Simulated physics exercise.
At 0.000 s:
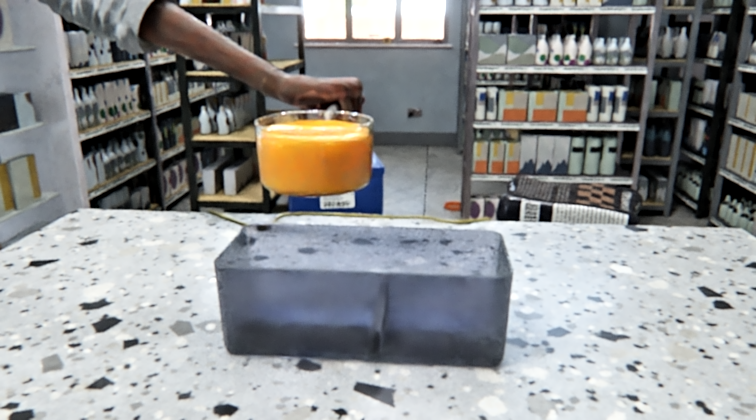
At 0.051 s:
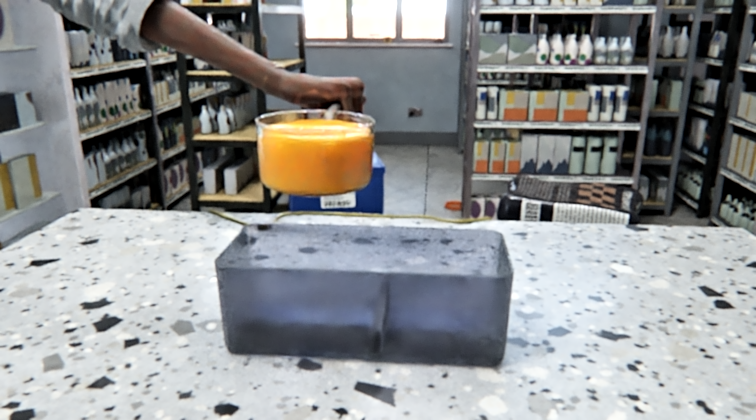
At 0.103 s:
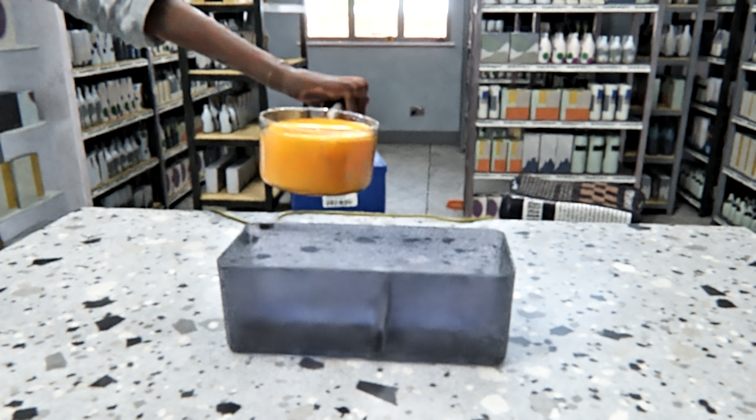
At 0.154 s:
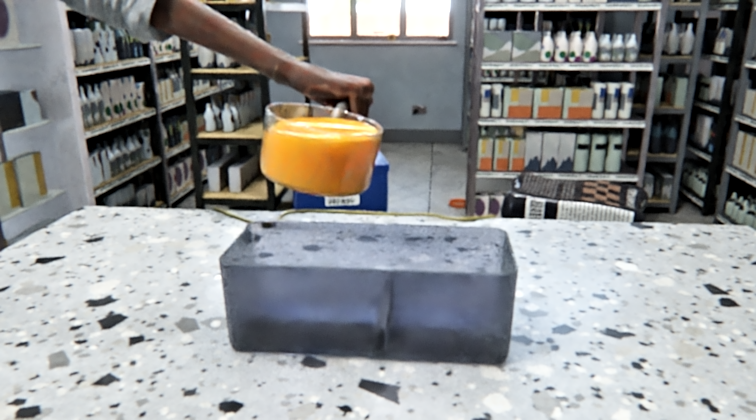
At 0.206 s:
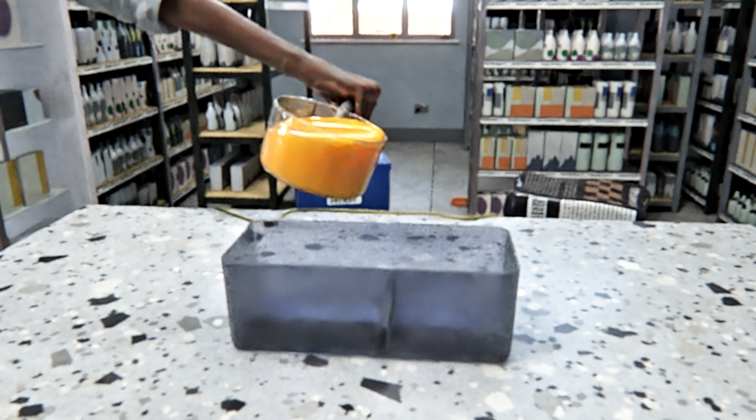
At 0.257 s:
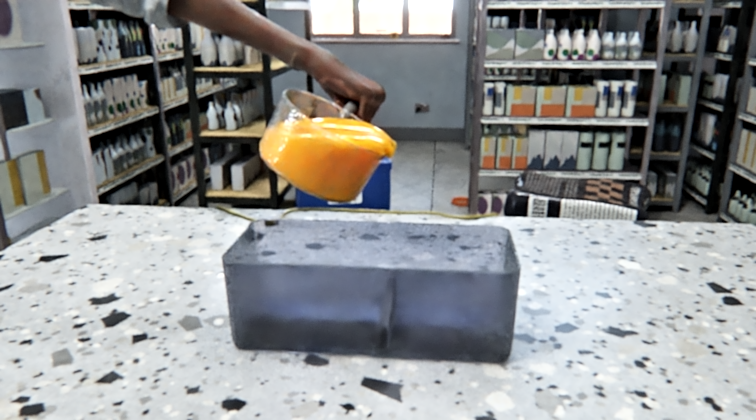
A hand tilting a clear pot of orange juice to the right above an oblong grey basin on a speckled counter.
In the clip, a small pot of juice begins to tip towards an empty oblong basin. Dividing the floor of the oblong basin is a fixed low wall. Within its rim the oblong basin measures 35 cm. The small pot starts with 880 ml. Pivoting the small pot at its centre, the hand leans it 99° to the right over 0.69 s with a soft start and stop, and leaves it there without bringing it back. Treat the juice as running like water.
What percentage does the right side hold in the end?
About 87 per cent.
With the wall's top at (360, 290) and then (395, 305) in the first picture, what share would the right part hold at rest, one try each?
Around 95 and 75 percent, in that order.
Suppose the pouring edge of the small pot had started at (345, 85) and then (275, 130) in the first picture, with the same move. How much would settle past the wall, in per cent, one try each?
I'd say 75 percent on the first go, 15 percent on the next.
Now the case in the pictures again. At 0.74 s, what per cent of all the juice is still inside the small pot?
9 per cent or thereabouts.
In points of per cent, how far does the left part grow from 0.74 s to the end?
Roughly 5 in a hundred.
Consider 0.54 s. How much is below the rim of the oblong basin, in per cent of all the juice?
Fraction in basin: Approx. 30%.
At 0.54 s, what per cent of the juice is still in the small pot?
36 %.
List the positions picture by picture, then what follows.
The first frame shows tilt 0°; pouring edge (372, 123); surface from (262, 129) to (370, 130); the oblong basin's rim runs from (231, 244) to (507, 253); the wall's top is at (381, 304).
The second frame shows tilt 1°; pouring edge (373, 124); surface from (263, 128) to (372, 131).
The third frame shows tilt 5°; pouring edge (377, 127); surface from (265, 126) to (375, 131).
The fourth frame shows tilt 12°; pouring edge (381, 133); surface from (270, 126) to (379, 131).
The fifth frame shows tilt 20°; pouring edge (385, 141); surface from (272, 126) to (386, 135); 1 per cent is over the edge.
The sixth frame shows tilt 30°; pouring edge (386, 151); surface from (270, 128) to (386, 143); 4 per cent is over the edge.
After 0.54 s the tilt is 87° and 35 per cent is still to pour, 0 is left of the wall and 30 right of it.
After 0.74 s the tilt is 99° and 9 per cent is still to pour, 8 is left of the wall and 77 right of it.
After 0.96 s the tilt is 99° and 2 per cent is still to pour, 11 is left of the wall and 85 right of it.
After 1.19 s the tilt is 99° and 0 per cent is still to pour, 11 is left of the wall and 88 right of it.
In the end 12 per cent lies left of the wall, 87 right of it and 1 outside.
